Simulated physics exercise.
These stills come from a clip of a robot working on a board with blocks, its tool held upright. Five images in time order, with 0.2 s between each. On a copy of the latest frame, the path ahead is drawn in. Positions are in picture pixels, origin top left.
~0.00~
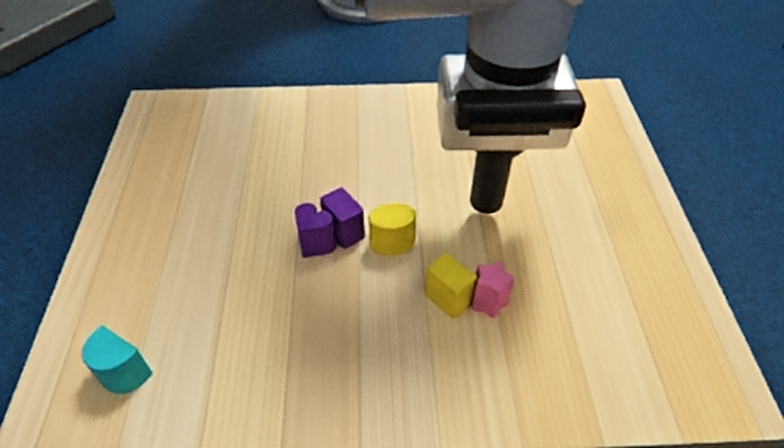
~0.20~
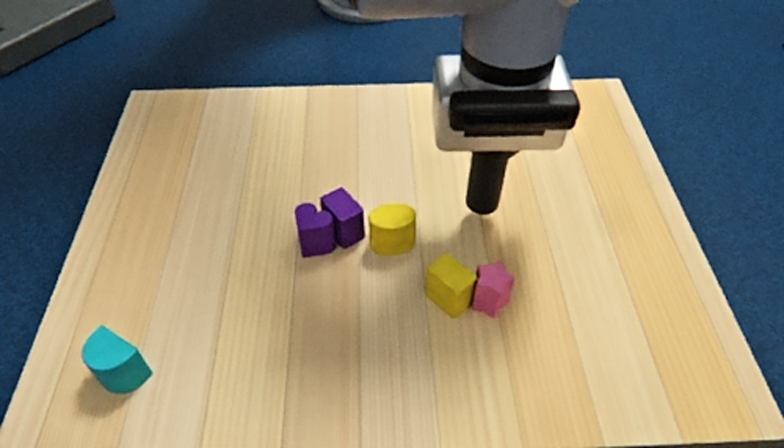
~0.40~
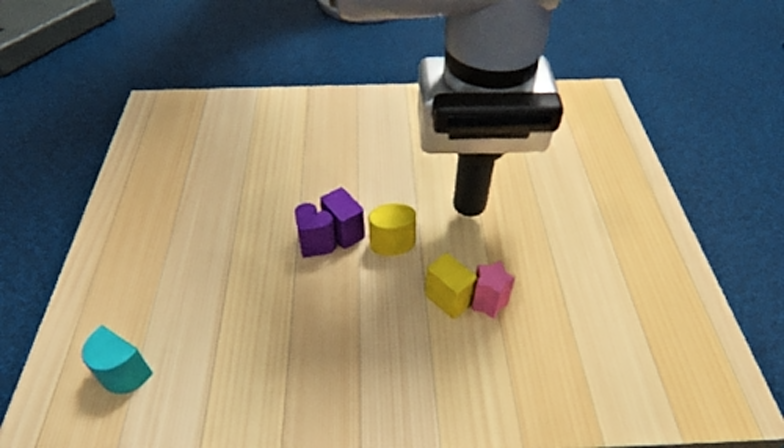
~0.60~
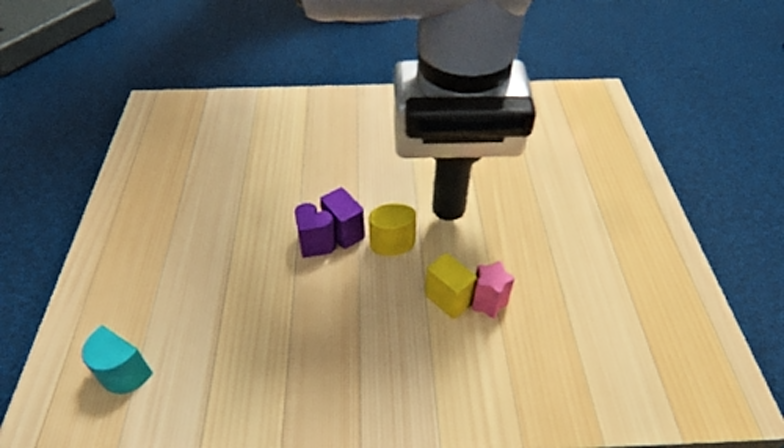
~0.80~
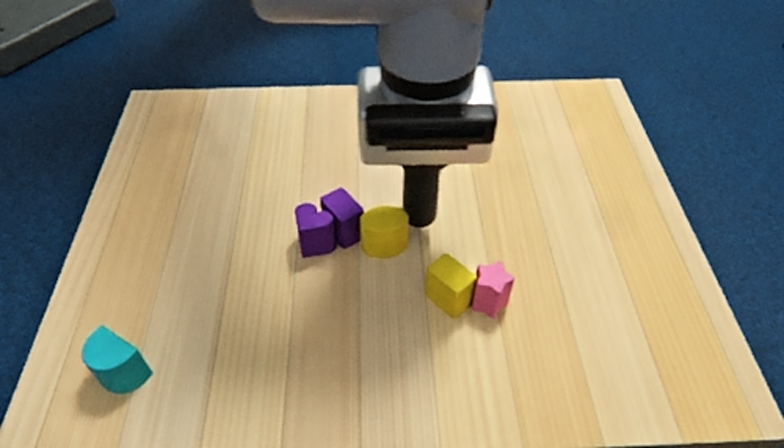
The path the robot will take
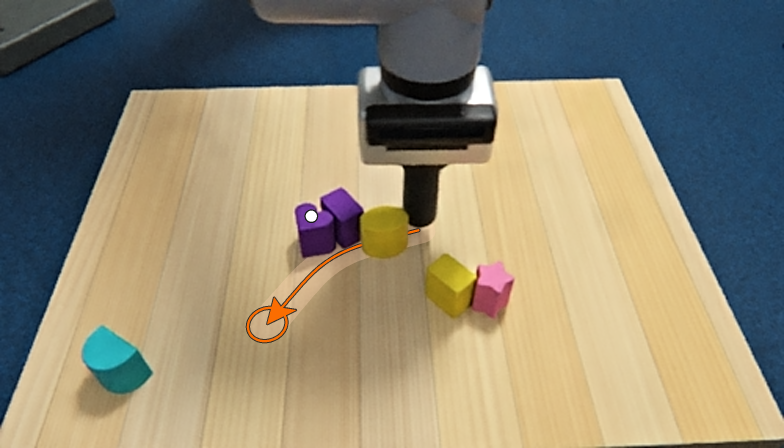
A robot arm with a dark cylindrical tool moves left across a wooden board, then nudges a yellow oval block slightly left toward two purple blocks, while the yellow and pink blocks nearby and a teal block stay still.
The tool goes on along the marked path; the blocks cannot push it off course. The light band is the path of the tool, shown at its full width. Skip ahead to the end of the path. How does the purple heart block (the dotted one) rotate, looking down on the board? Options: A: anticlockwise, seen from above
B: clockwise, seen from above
(A)
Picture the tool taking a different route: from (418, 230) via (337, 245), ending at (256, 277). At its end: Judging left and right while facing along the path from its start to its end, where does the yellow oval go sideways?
Well, taking the path from its start to its end as straight ahead, the yellow oval moves to the left.
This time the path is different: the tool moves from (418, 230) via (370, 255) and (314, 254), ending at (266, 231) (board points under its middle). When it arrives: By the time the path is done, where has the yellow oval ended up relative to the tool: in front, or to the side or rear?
Most likely the yellow oval slides off.
The line goes from (418, 230) via (360, 245) and (309, 277), ending at (267, 324); the dot is on the purple heart block.
The first path, step by step. One third of the way, tool at (359, 231); purple heart block at (290, 216), turned 15° anticlockwise; purple rectangle at (326, 201), turned 30° clockwise; yellow oval at (328, 242), turned 20° anticlockwise.
Two thirds of the way, tool at (306, 263); purple heart block at (272, 214), turned 35° anticlockwise; purple rectangle at (318, 204), turned 80° clockwise; yellow oval at (275, 281), turned 35° anticlockwise.
At the end, tool at (263, 310); purple heart block at (272, 214), turned 35° anticlockwise; purple rectangle at (318, 204), turned 80° clockwise; yellow oval at (227, 333), turned 35° anticlockwise; yellow rectangle unmoved.
